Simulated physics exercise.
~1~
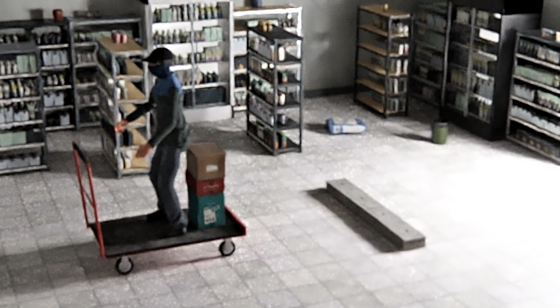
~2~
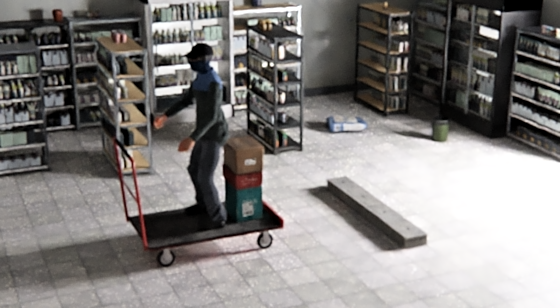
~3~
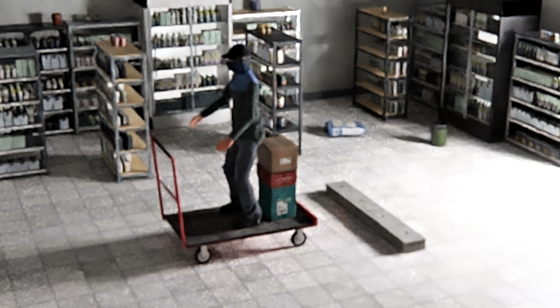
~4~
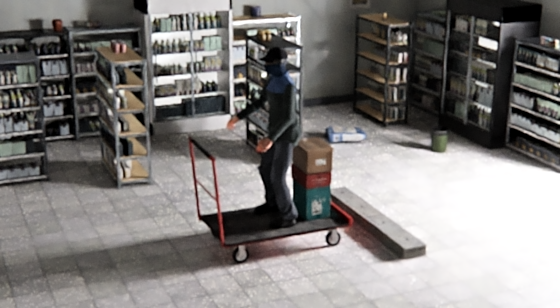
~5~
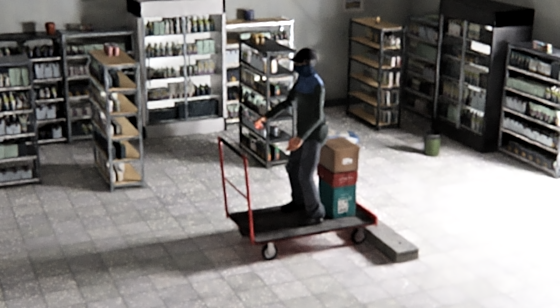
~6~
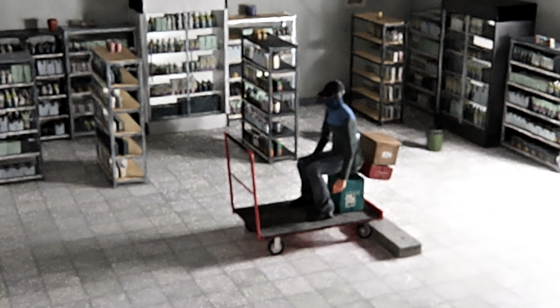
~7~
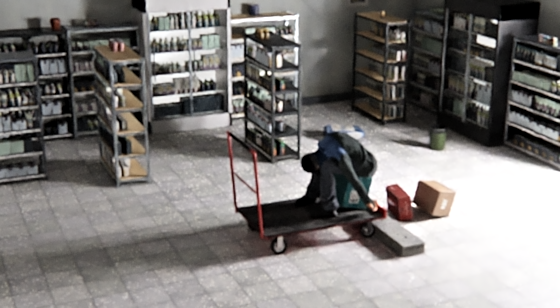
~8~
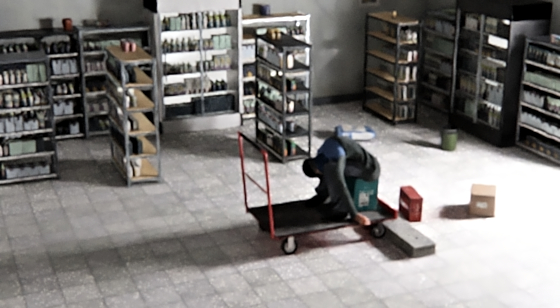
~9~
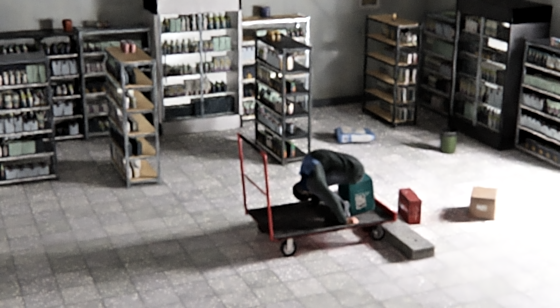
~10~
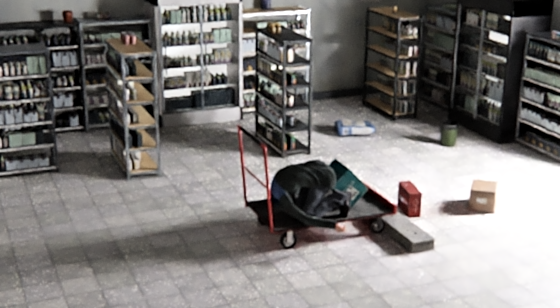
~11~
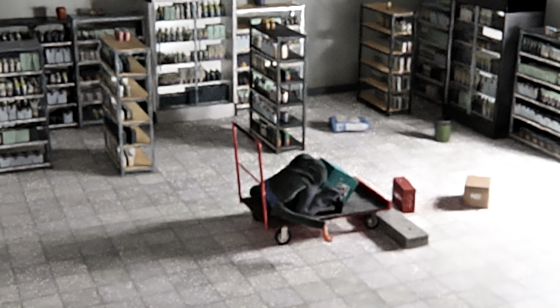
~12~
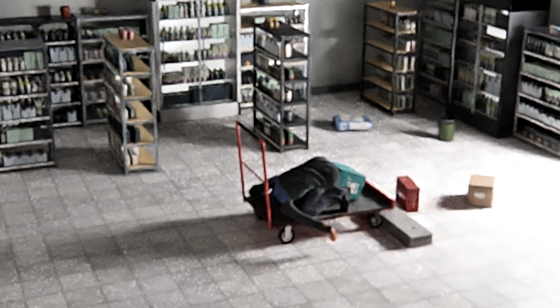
In a room lined with shelves, a trolley carrying a standing figure and three stacked boxes rolled right until it stopped at a low kerb; the brown and red boxes tumbled off beyond it, while the figure crumpled onto the deck beside the tipped teal box.
